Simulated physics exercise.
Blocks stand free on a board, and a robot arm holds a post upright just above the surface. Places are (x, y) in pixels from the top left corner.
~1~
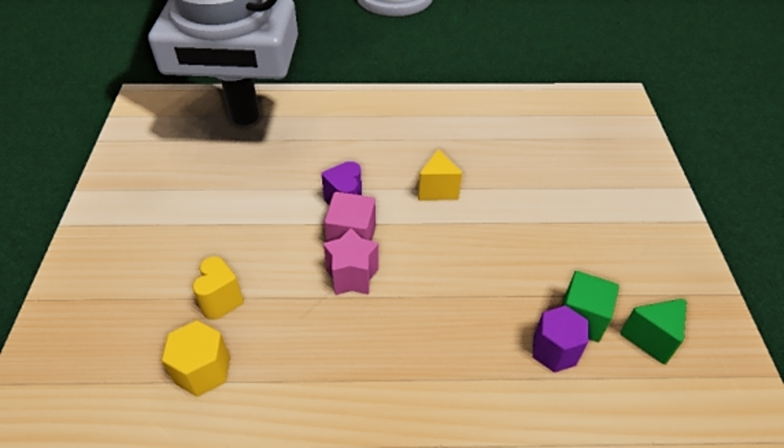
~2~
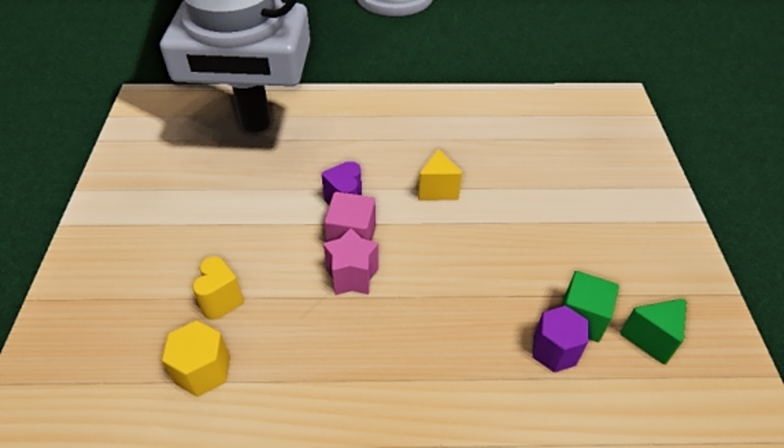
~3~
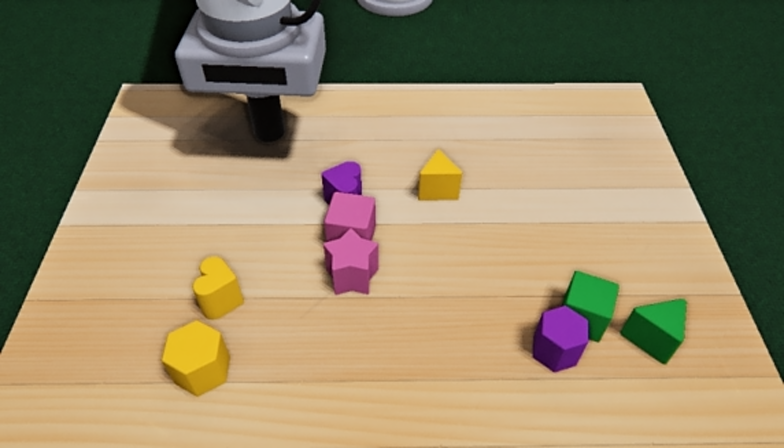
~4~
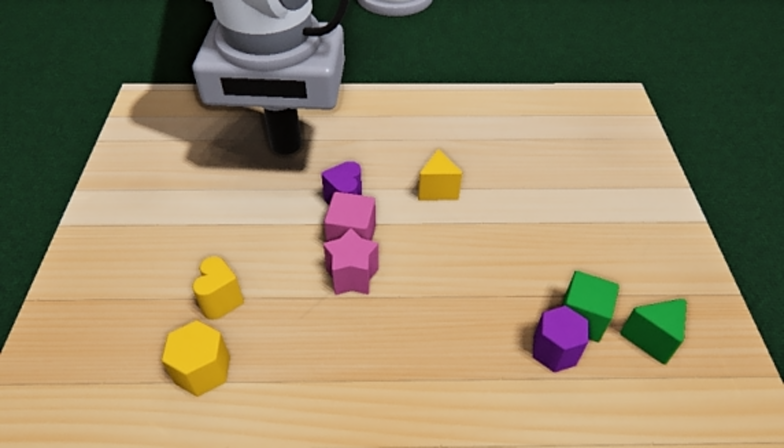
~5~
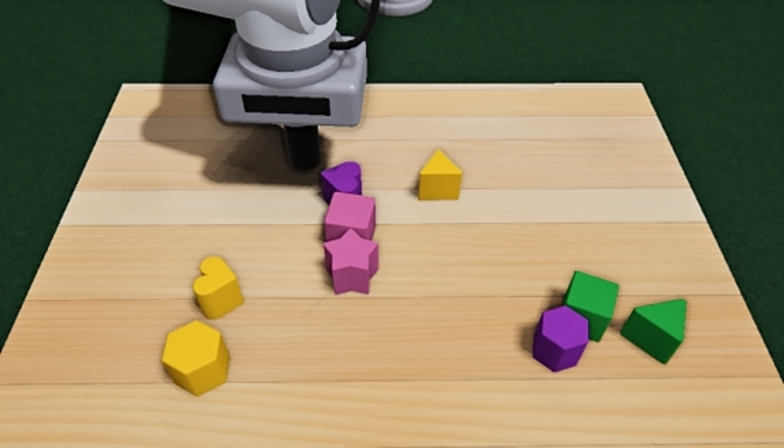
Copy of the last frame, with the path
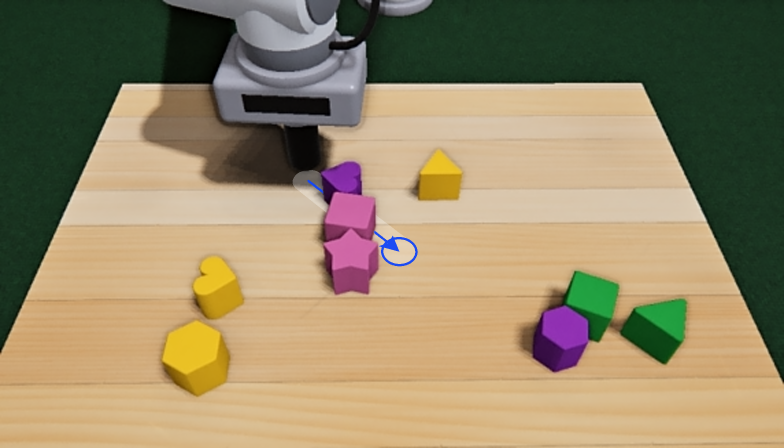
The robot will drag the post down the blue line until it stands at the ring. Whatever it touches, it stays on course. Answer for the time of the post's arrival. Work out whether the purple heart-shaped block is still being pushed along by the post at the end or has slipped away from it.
Slid away.
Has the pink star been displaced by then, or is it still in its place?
Gets moved.
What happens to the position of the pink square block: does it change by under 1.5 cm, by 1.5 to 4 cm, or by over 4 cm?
The best fit is over 4 cm.
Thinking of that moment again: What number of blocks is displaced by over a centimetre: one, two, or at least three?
Three or more blocks move more than 1 cm.
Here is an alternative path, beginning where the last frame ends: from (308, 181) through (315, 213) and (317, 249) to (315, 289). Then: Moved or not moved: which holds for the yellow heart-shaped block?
In the end it has not been moved.
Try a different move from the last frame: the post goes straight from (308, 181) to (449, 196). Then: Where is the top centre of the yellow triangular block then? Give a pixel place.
The middle of its top is at (481, 166).
Drawn move, straight from (308, 181) to (399, 251).
What follows on the original path. One third of the way, post (335, 184); purple heart-shaped block (365, 183), turned 35° anticlockwise.
Two thirds of the way, post (367, 208); purple heart-shaped block (401, 195), turned 80° anticlockwise; pink square block (377, 233); pink star (354, 270), turned 40° clockwise.
At the end, post (400, 233); purple heart-shaped block (420, 202), turned 115° anticlockwise; pink square block (400, 263), turned 30° clockwise; pink star (357, 283), turned 85° clockwise; yellow triangular block still.
